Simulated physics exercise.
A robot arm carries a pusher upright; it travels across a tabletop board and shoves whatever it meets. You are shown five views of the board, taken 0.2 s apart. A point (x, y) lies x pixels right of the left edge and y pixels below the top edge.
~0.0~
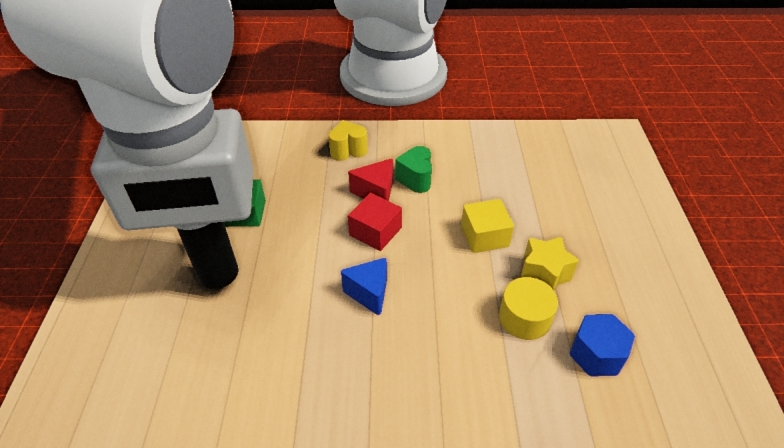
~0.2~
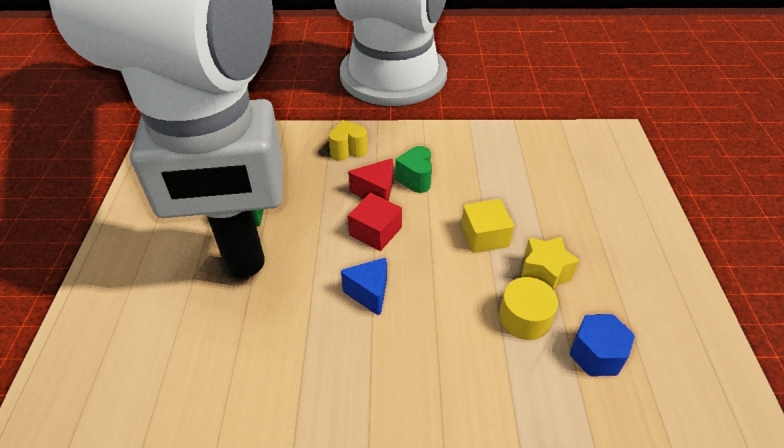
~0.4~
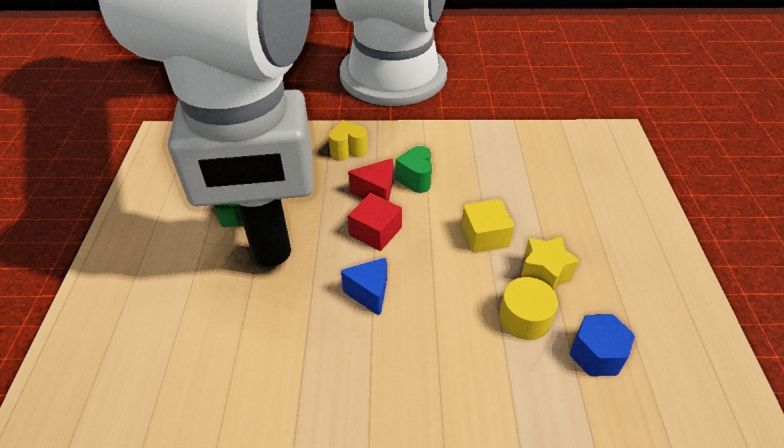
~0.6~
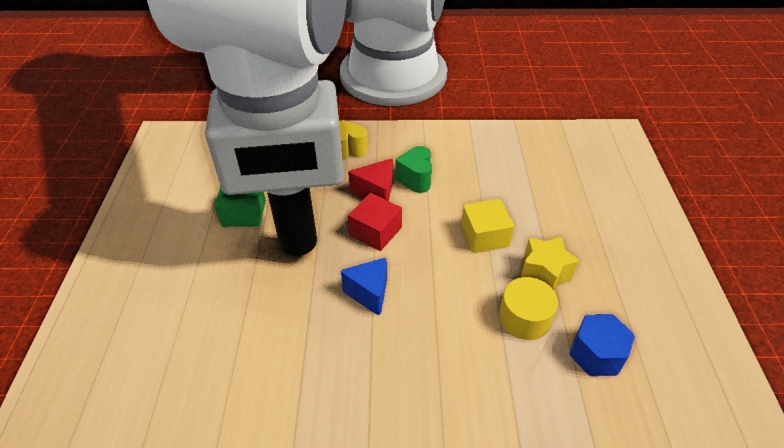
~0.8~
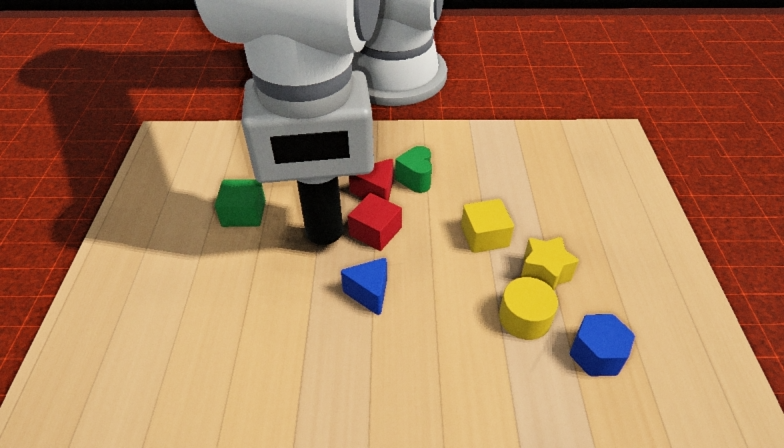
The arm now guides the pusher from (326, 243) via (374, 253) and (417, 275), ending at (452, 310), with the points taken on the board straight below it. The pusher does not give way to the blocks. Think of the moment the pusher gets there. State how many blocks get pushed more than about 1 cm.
Only one block.
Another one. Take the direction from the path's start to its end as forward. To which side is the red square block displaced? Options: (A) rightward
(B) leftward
(B)
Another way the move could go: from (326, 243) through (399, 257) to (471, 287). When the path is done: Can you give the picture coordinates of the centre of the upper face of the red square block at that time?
When the path ends, it will be at (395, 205).
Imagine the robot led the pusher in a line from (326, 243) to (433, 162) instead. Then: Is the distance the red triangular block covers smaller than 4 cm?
I'd say no.
What follows on the original path. One third of the way, pusher at (375, 242); red square block at (389, 206).
Two thirds of the way, pusher at (418, 264); red square block at (389, 206).
At the end, pusher at (453, 299); blue triangular block in place; red square block at (389, 206).
